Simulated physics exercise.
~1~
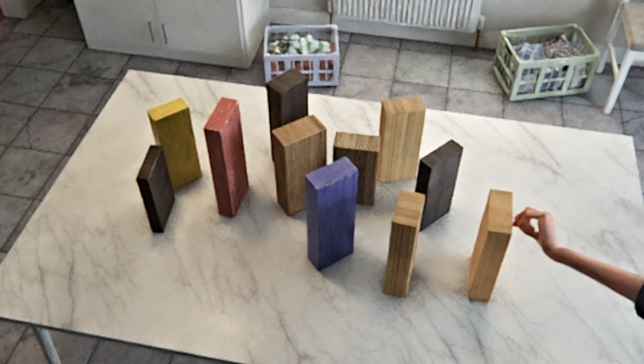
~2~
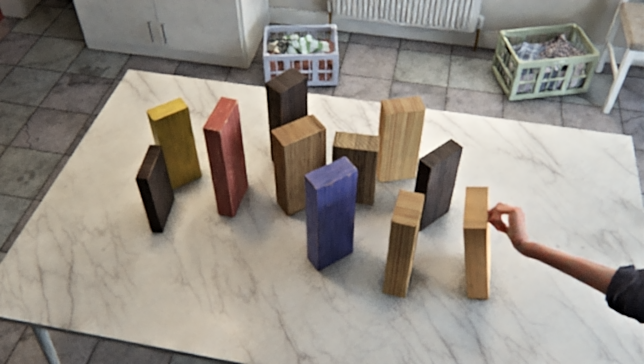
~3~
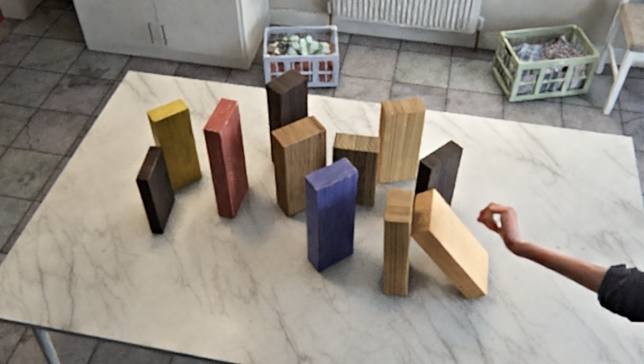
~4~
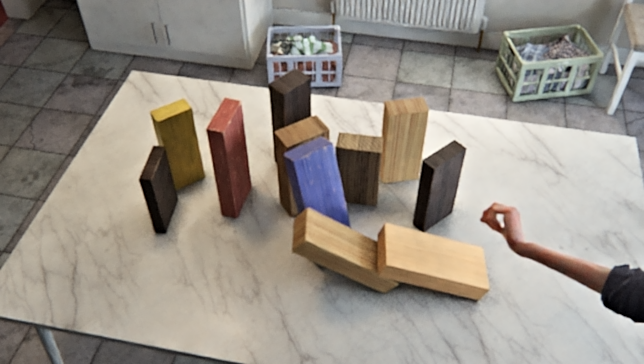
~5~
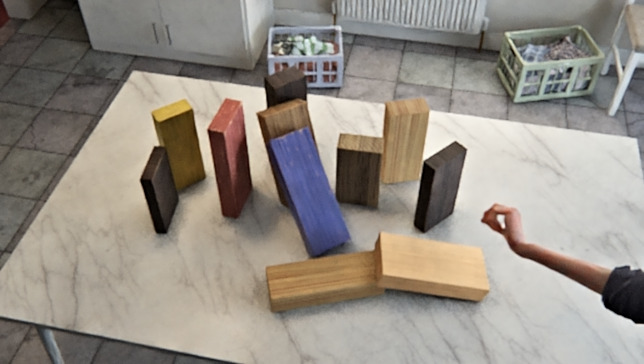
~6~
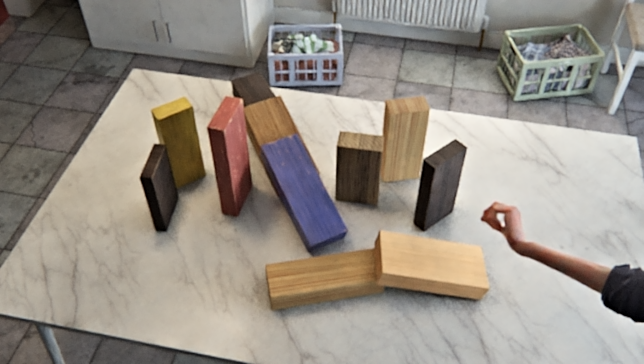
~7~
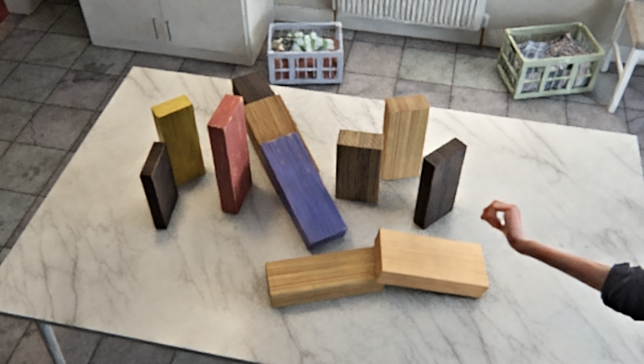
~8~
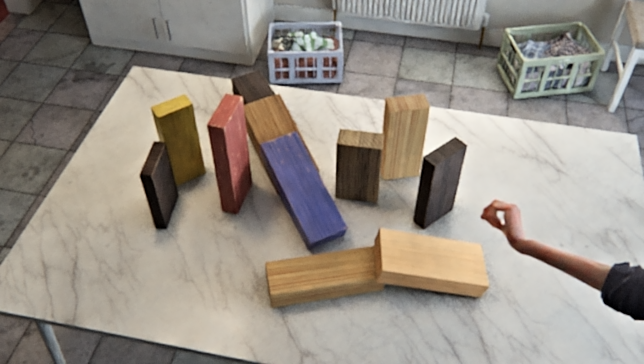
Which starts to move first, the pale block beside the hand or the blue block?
The pale block beside the hand moves first. The blue block is still upright while the pale one tips over, and only starts leaning later.
A hand pushes a pale wooden block, four more topple in turn, and six stay upright.
